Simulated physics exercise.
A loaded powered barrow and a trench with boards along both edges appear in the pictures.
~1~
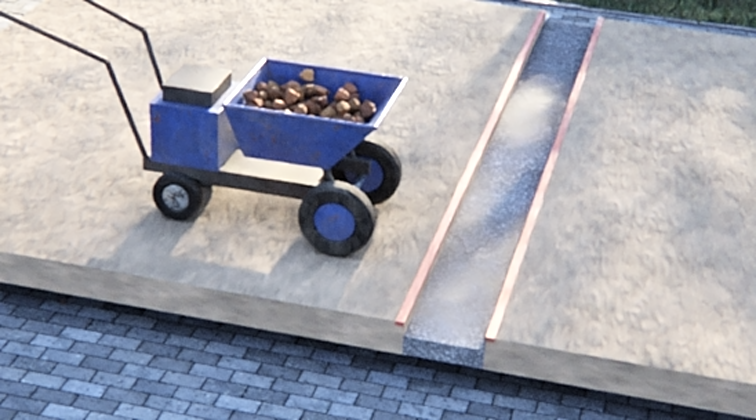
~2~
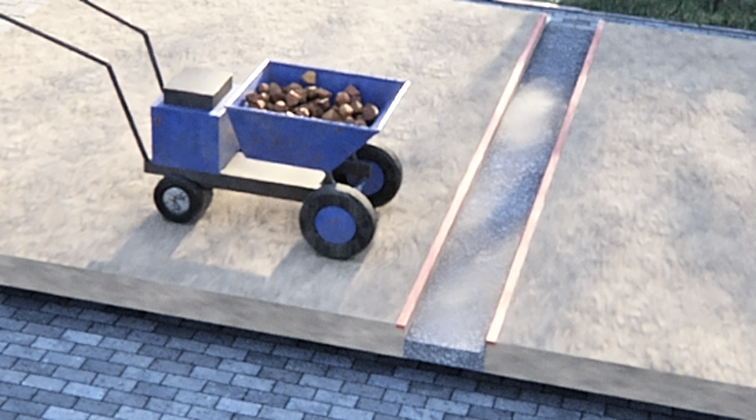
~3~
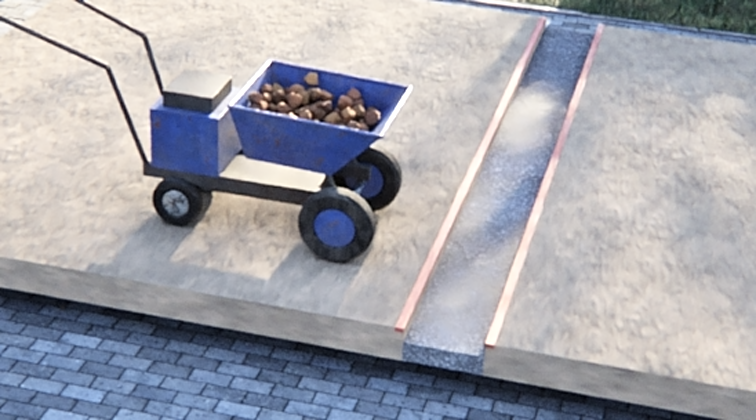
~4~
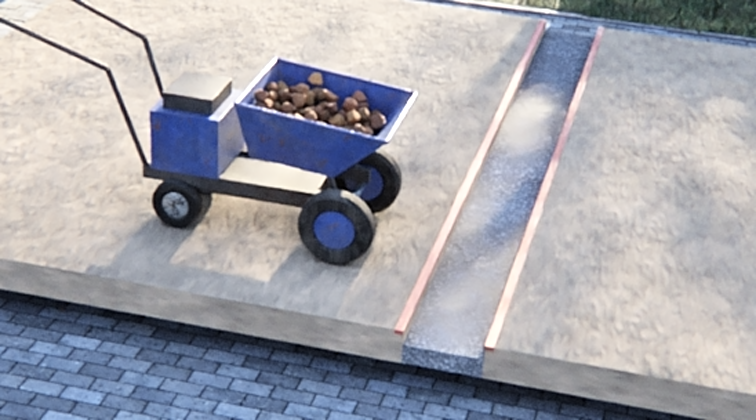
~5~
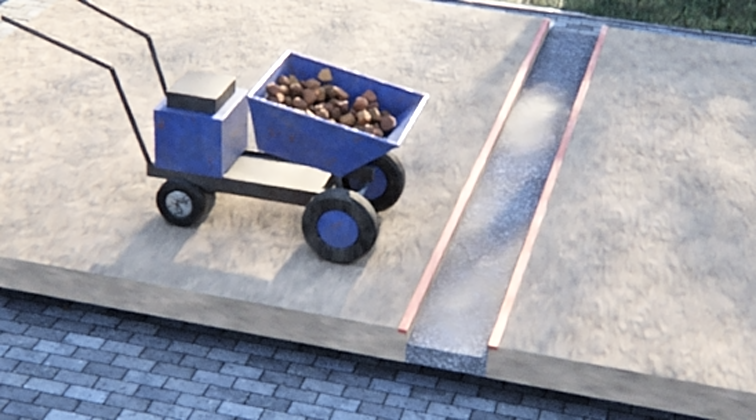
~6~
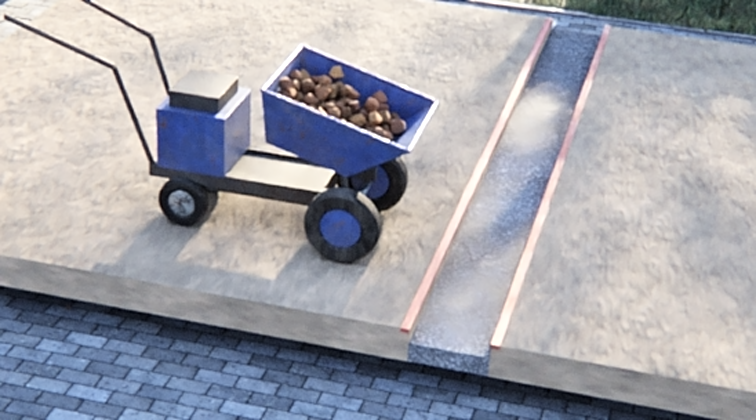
A pale, dusty slab edged by grey block paving in sunlight is seen from above and to one side, the view staying almost still with a slight drift. A blue powered barrow with black wheels and handles stands at left, its skip holding brown clods, beside a shallow grey trench lined with reddish boards. The skip starts level, then tilts gradually forward to the right, its rear rising clearly.
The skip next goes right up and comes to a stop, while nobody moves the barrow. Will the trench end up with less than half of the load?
No, it gets the bulk of it.
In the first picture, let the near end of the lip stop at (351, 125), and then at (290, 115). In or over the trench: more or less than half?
The bulk, then a minority.
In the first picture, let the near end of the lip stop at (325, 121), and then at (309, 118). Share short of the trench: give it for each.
Roughly 20 and 40 %.
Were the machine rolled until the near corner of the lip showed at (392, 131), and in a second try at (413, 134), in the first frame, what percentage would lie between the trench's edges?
Position 1 near 60 %, position 2 near 30 %.
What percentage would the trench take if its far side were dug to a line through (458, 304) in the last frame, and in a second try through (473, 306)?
Estimated share: Try 1 approx. 10 in a hundred, try 2 approx. 40 in a hundred.
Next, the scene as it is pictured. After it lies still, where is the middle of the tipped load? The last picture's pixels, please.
At about (497, 257), give or take.
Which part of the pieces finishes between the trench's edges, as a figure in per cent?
Close to 70 in every hundred pieces.
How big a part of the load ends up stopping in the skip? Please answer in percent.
That comes to about 15 per cent or so.
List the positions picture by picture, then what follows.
Lip of the skip at (375, 128), level; top of the load at (300, 110), clay clods; first edge of the trench at (414, 290); far edge at (502, 305), the trench over half as wide as the skip, and shallow for its width, in the first frame.
Lip of the skip at (377, 132), level; top of the load at (302, 112), in the second frame.
Lip of the skip at (380, 137), tipped barely; top of the load at (295, 101), in the third frame.
Lip of the skip at (386, 142), tipped a little; top of the load at (289, 110), in the fourth frame.
Lip of the skip at (397, 146), tipped a little; top of the load at (311, 96), in the fifth frame.
Lip of the skip at (408, 152), tipped clearly; top of the load at (311, 102); first edge of the trench at (420, 297); far edge at (507, 312), in the sixth frame.
Soon after the last picture, skip tipped steeply; all in the skip.
A little later, skip tipped right over; most in the skip; about a quarter in or heaped over the trench; a stray few beyond it; a stray few falling.
Later still, skip tipped right over; a small part in the skip; about two thirds in or heaped over the trench; a small part beyond it.
At rest, skip tipped right over; a small part in the skip; about two thirds in or heaped over the trench; a small part beyond it.
